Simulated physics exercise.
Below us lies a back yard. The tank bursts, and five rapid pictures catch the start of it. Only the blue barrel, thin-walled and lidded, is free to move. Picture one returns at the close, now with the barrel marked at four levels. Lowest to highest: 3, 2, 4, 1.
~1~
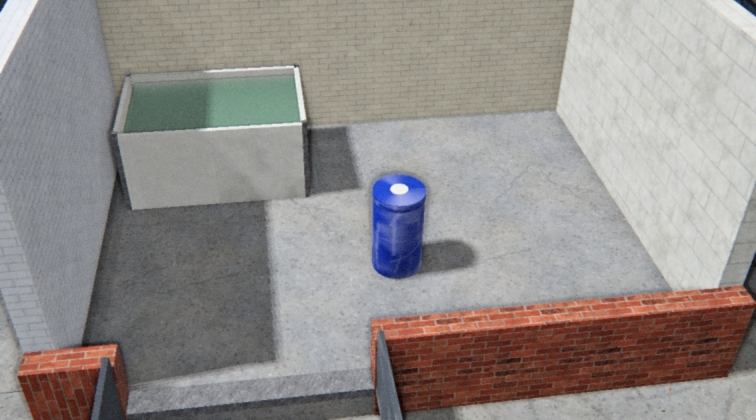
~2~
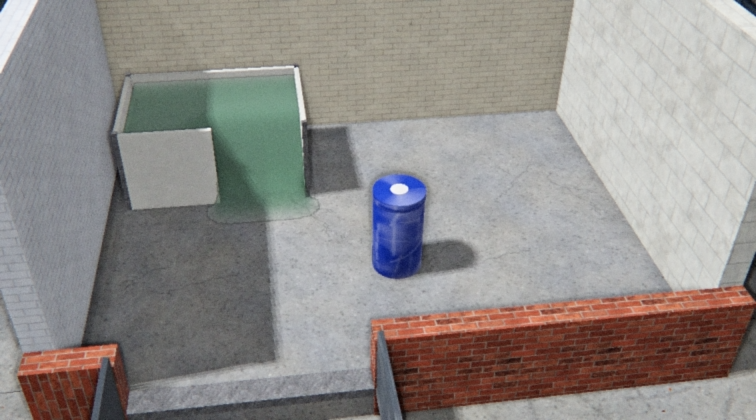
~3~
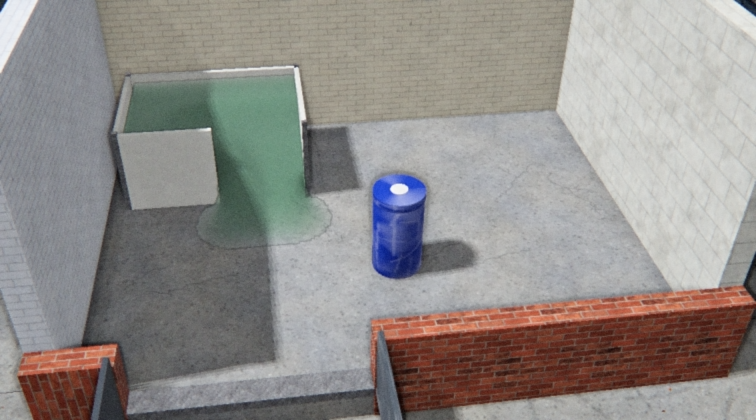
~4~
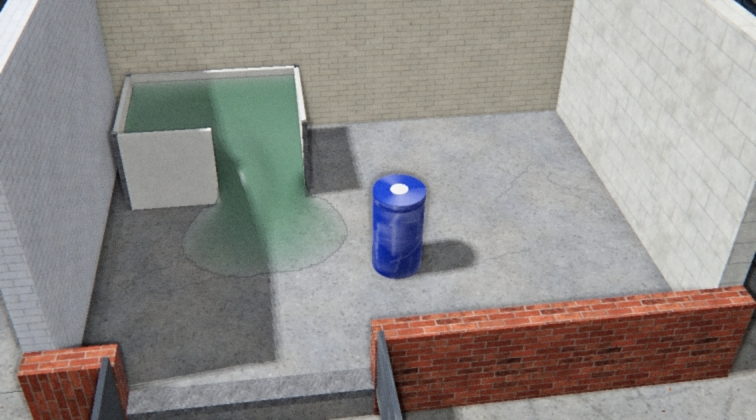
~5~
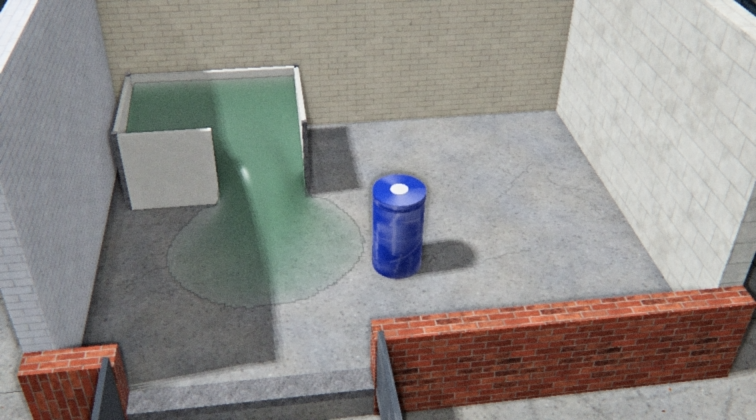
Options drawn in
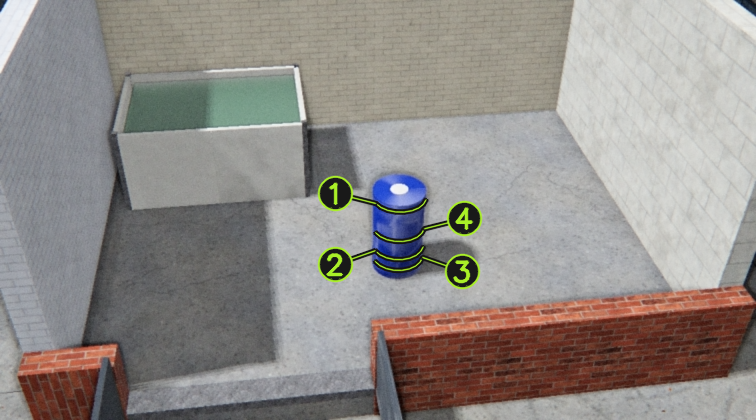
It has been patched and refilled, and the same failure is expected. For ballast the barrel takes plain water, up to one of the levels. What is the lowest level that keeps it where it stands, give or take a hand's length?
Take 4.
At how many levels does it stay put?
Two.
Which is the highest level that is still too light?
That would be 2.
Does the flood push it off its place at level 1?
No, not at all.
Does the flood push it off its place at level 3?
Yes, that goes wrong.
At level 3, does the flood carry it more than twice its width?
Yes, clearly.
On the marked copy, 1 at (404, 212); 2 at (402, 259); 3 at (401, 270); 4 at (402, 241); from the bottom up 3, 2, 4, 1.
For level 1, it does not move.
For level 2, it is pushed about its own width away.
For level 3, it is pushed about 3 times its own width away.
For level 4, it does not move.
